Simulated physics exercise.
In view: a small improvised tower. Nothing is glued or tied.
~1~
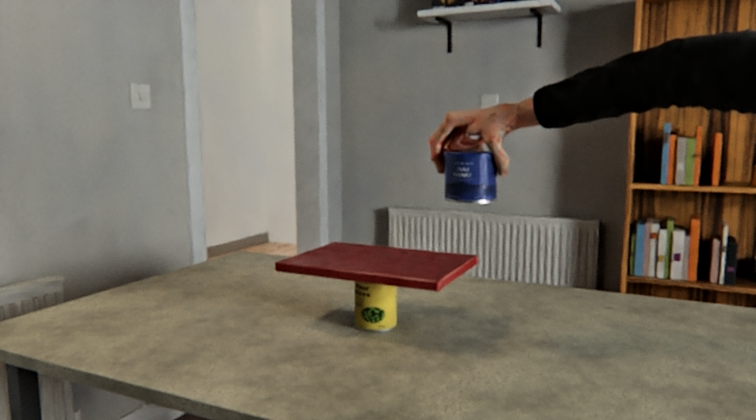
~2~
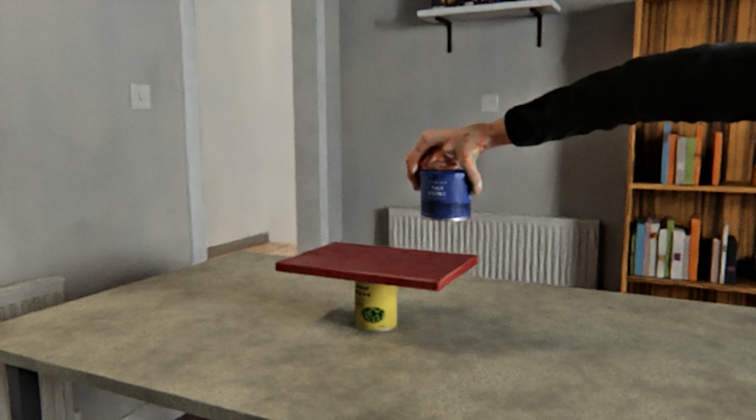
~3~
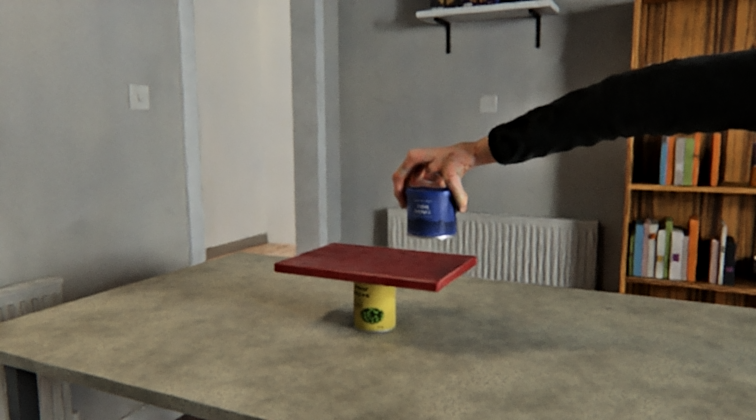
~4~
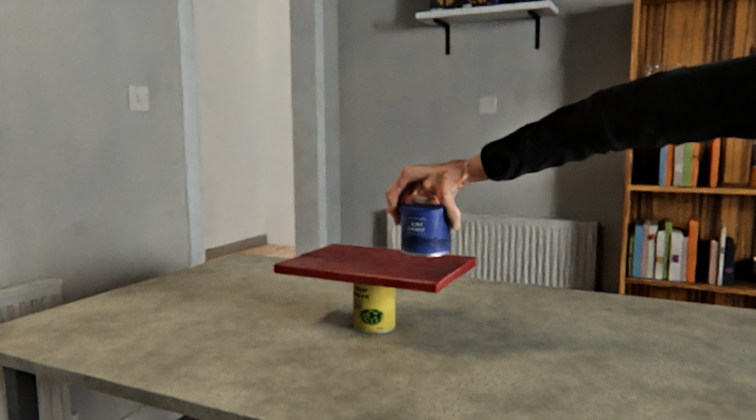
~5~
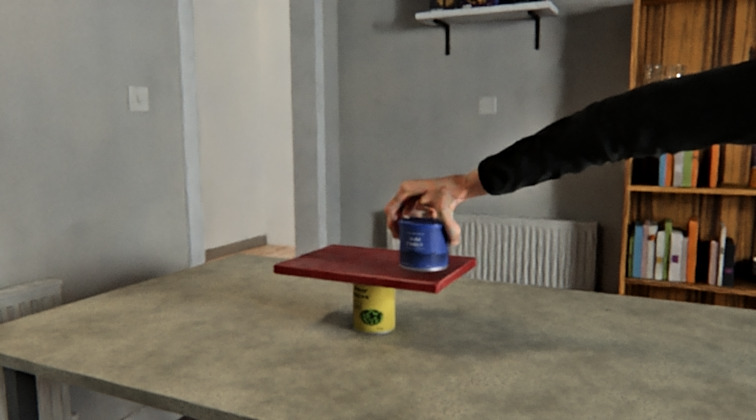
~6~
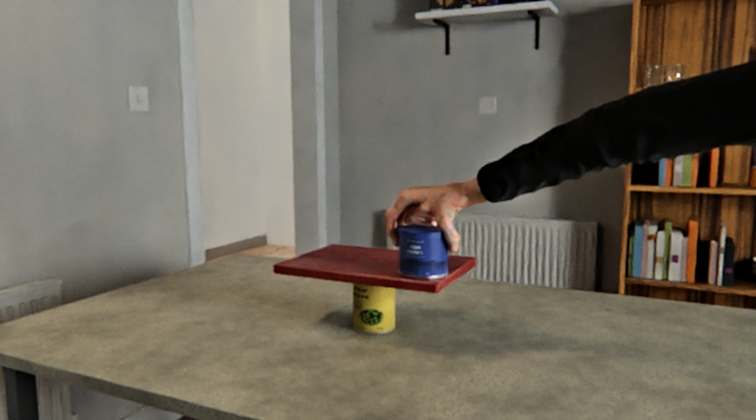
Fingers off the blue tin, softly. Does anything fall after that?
Outcome: The stack comes apart.
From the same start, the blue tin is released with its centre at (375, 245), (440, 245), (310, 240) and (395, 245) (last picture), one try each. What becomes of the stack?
First, it stays up; second, it gives way; third, it gives way; fourth, it holds.
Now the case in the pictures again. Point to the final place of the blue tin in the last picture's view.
Around (480, 342).
Then, 0.30 s later than the last frame, blue tin now fallen; red lid tilted by 20°.
Then, 0.40 s later than the last frame, red lid tilted by 43°.
Then, 0.60 s later than the last frame, red lid tilted by 45°.
Then, 0.70 s later than the last frame, red lid tilted by 37°.
When it is over, fallen, blue tin; lying over in the stack, red lid; yellow tin as before. End places, in pixels of the last picture, blue tin near (480, 342). The stack gives way.
